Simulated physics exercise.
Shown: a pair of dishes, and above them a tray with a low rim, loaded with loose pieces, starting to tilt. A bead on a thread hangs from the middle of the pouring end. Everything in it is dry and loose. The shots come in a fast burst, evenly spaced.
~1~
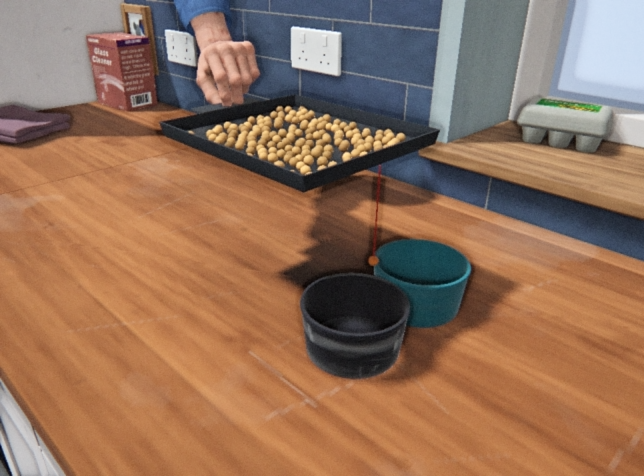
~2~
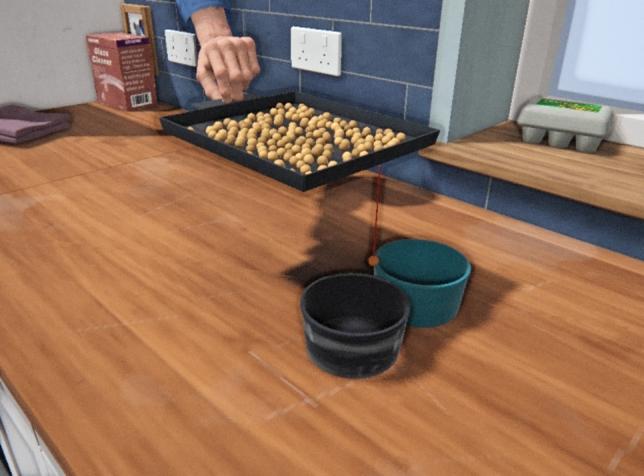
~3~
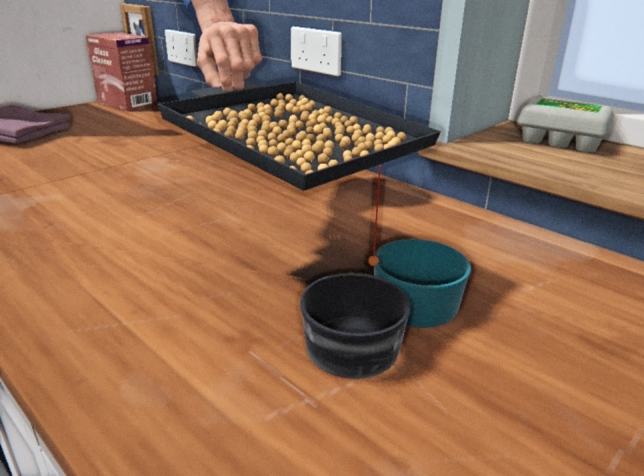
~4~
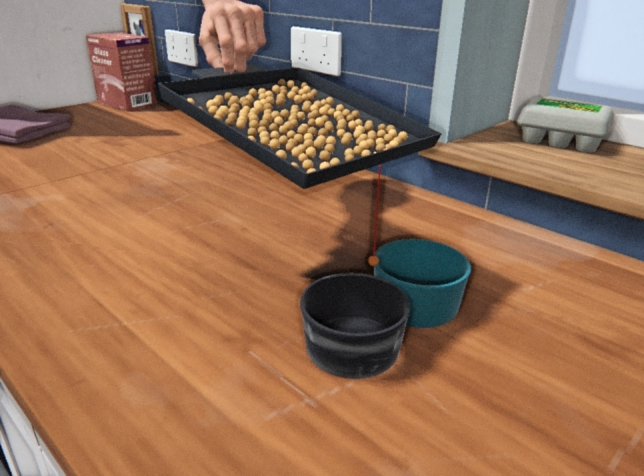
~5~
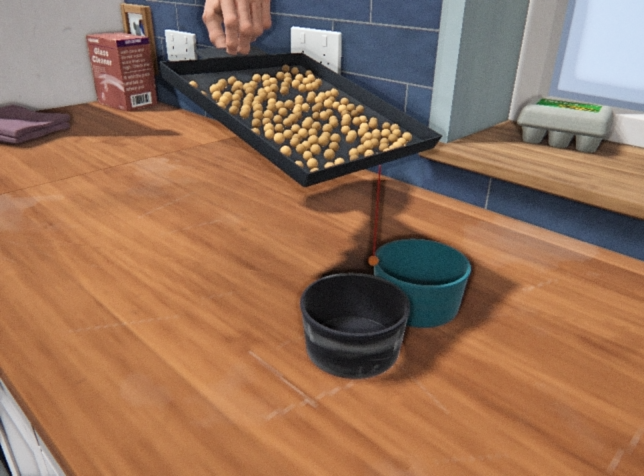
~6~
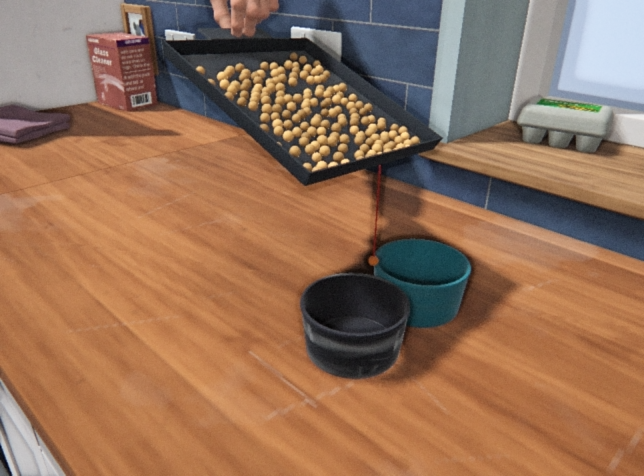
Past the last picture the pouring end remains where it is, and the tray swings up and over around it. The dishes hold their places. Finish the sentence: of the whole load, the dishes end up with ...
... more than half.
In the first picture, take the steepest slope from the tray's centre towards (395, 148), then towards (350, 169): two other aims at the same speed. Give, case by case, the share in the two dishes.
Shares, approx.: 70 %, then 70 %.
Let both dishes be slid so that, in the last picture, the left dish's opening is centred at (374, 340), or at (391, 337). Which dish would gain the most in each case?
First place: The rightmost one; second place: The rightmost one.
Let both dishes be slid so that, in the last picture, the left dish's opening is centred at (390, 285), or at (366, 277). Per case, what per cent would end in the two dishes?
80 %, then 50 %.
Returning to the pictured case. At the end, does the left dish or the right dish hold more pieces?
The one to the right.
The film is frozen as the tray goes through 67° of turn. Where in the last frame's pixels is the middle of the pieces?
In the last view, the load is centred close to (392, 142).
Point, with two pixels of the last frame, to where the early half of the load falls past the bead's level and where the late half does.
First around (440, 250), afterwards around (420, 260).
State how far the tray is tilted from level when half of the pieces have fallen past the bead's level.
A tilt of roughly 100°.
Shortly afterwards, tray tipped steeply; the bulk on the tray; only a few in the right dish; only a few outside both; a little in the air.
Next, tray tipped past a quarter turn; a little on the tray; a little in the left dish; near a third in the right dish; near a quarter outside both; near a quarter in the air.
Some moments later, tray tipped past a quarter turn; a little in the left dish; near two thirds in the right dish; near a quarter outside both.
In the end, tray tipped past a quarter turn; a little in the left dish; near two thirds in the right dish; near a quarter outside both.
